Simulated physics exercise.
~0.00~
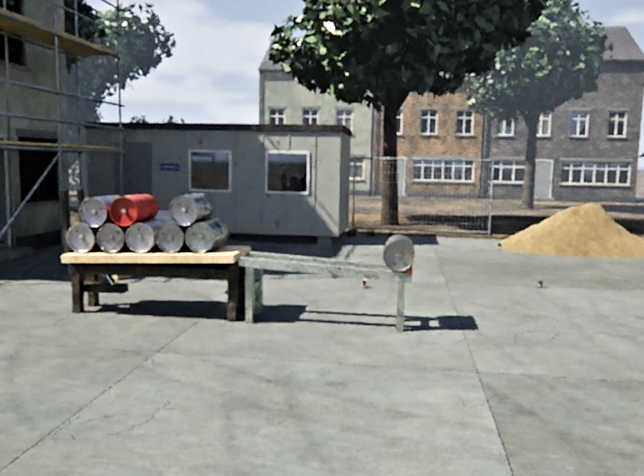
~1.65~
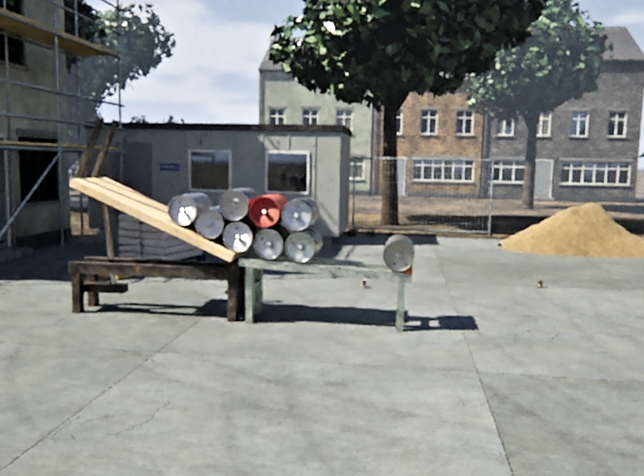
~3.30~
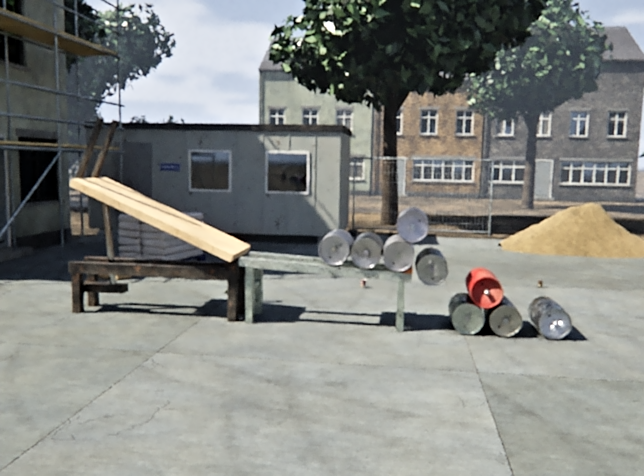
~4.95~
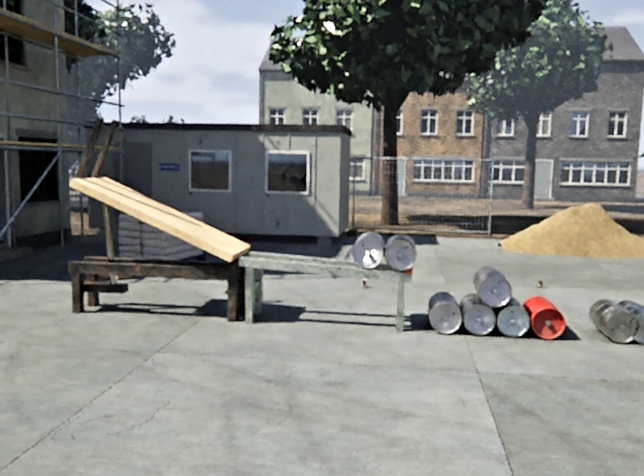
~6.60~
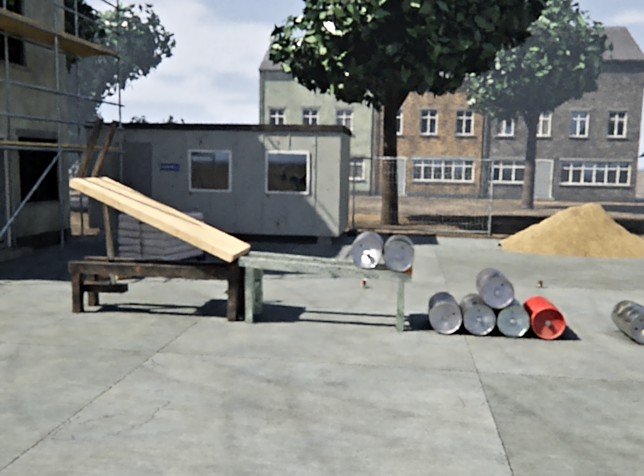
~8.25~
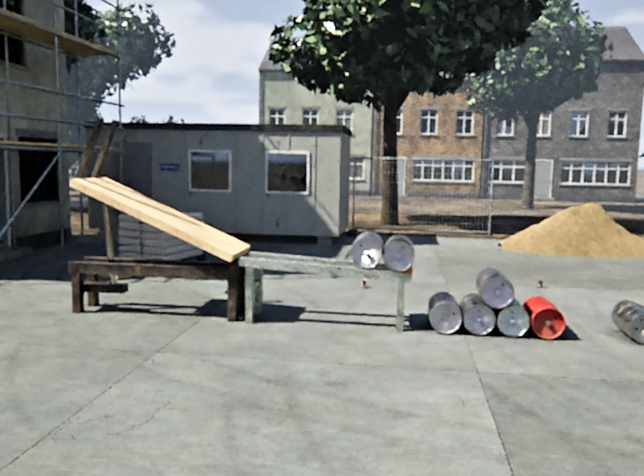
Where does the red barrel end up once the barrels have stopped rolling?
It ends up on the ground beyond the right end of the rack, next to several grey barrels.
